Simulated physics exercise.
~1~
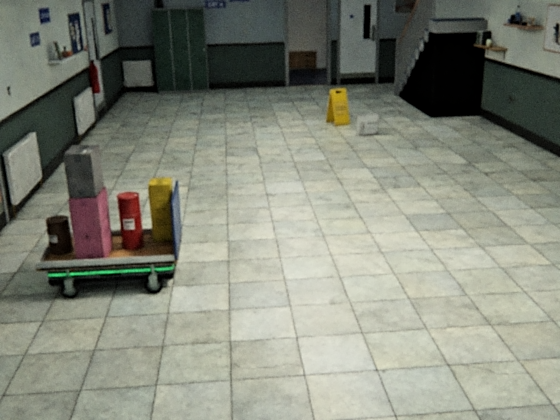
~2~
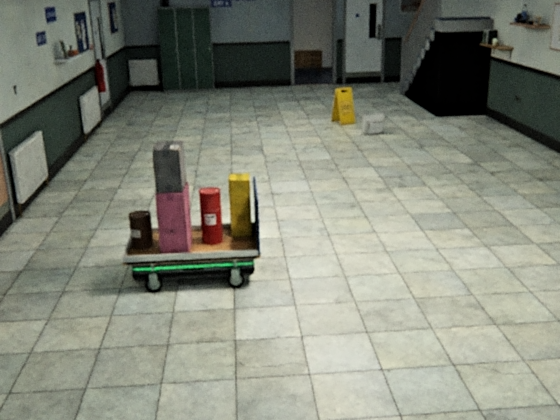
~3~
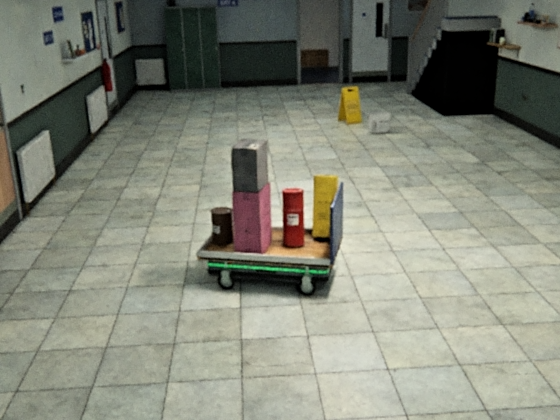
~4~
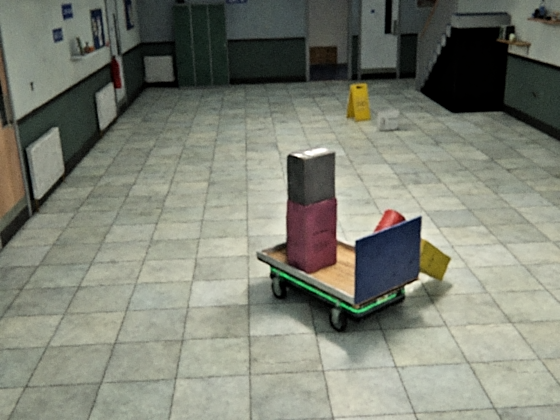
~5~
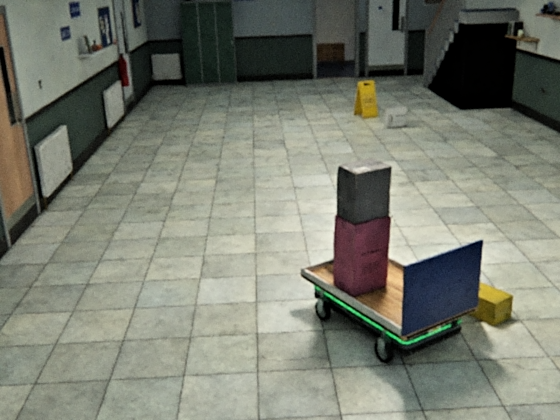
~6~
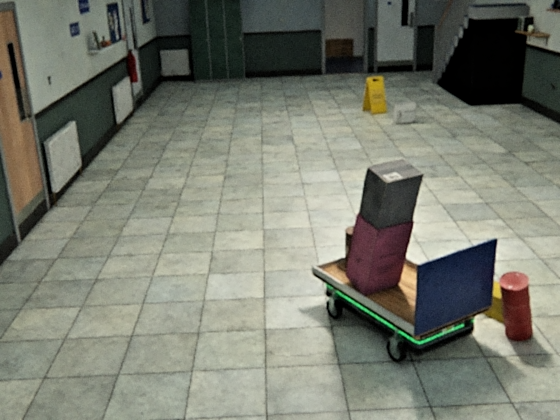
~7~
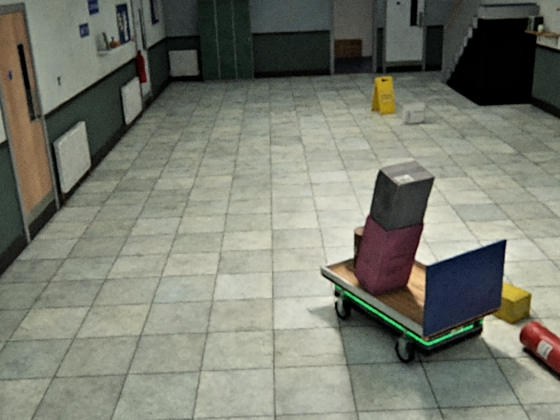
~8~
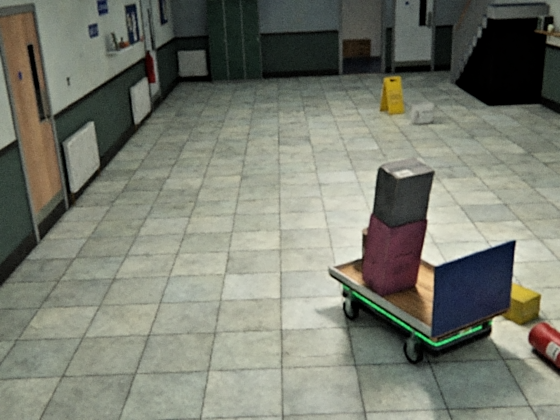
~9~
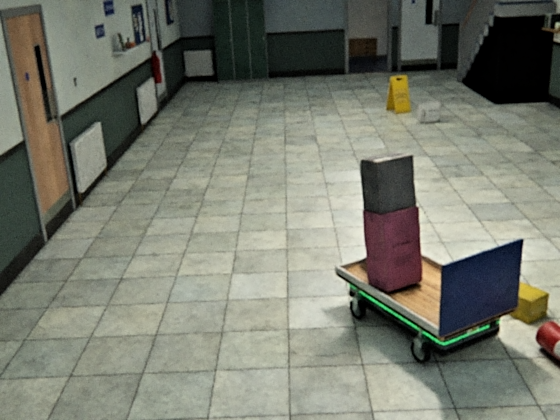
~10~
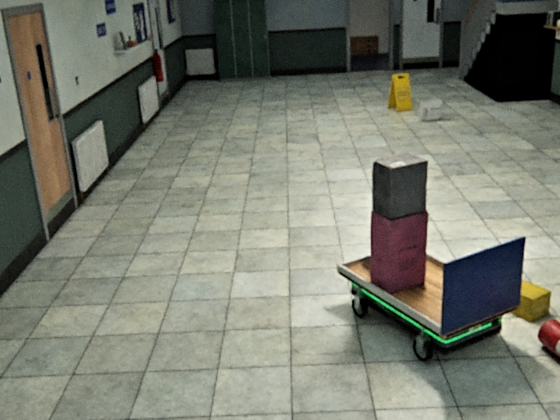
In a tiled hall, a turning cart drops yellow and red objects, then stops.
